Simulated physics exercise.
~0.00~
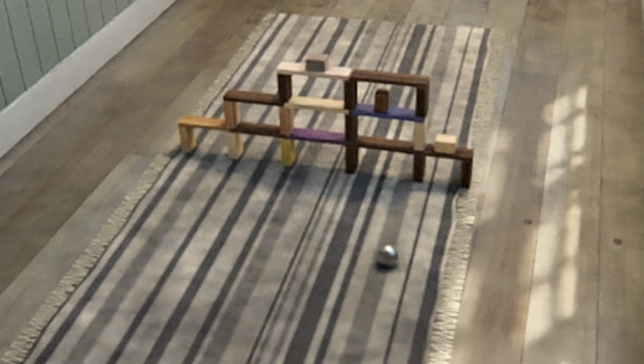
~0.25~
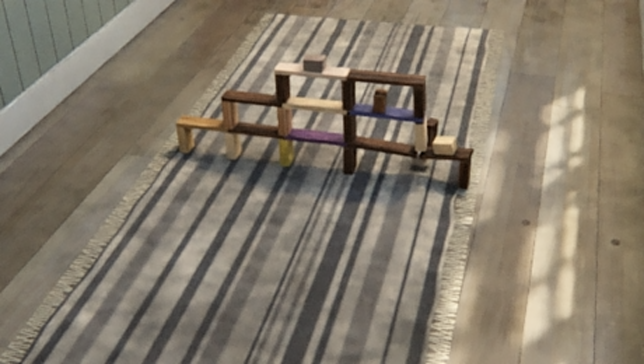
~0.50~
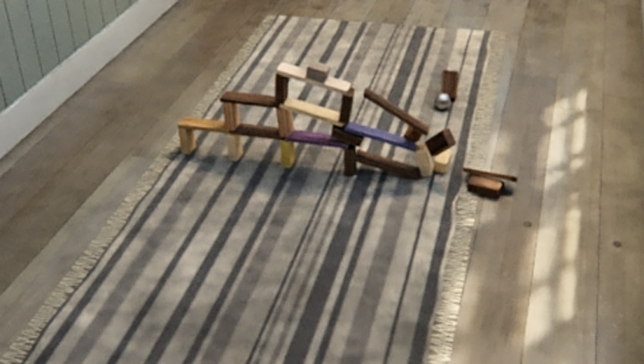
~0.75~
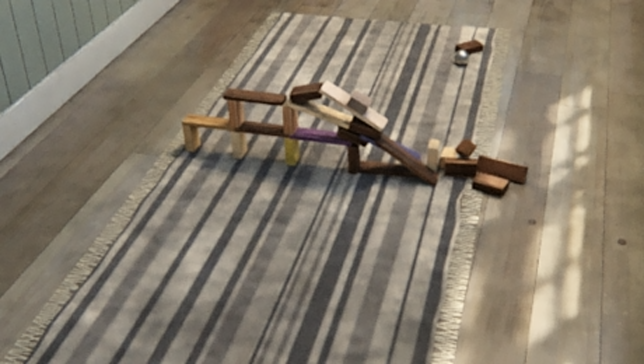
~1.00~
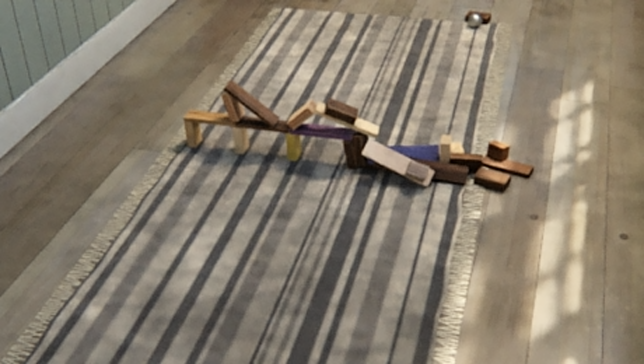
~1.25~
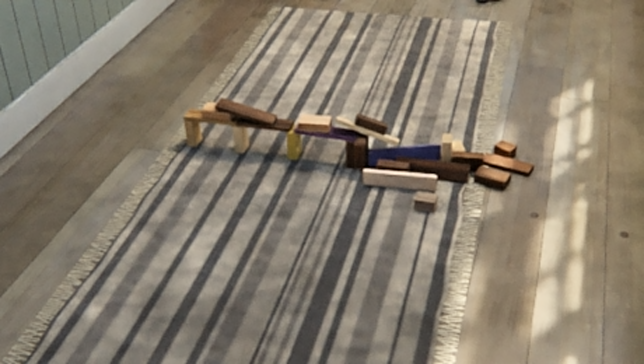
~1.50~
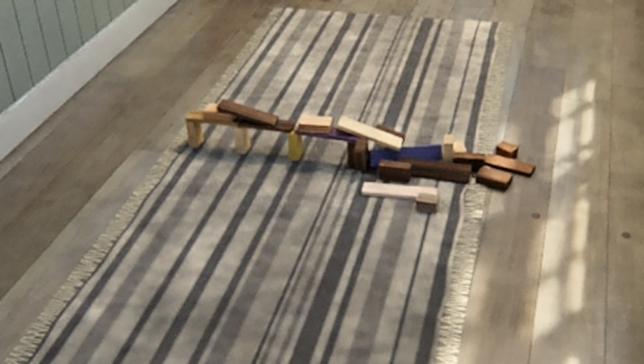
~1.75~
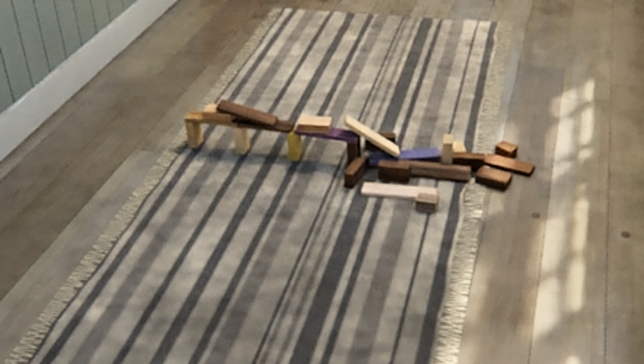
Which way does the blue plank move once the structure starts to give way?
The blue plank moves down, ending up low among the fallen pieces.
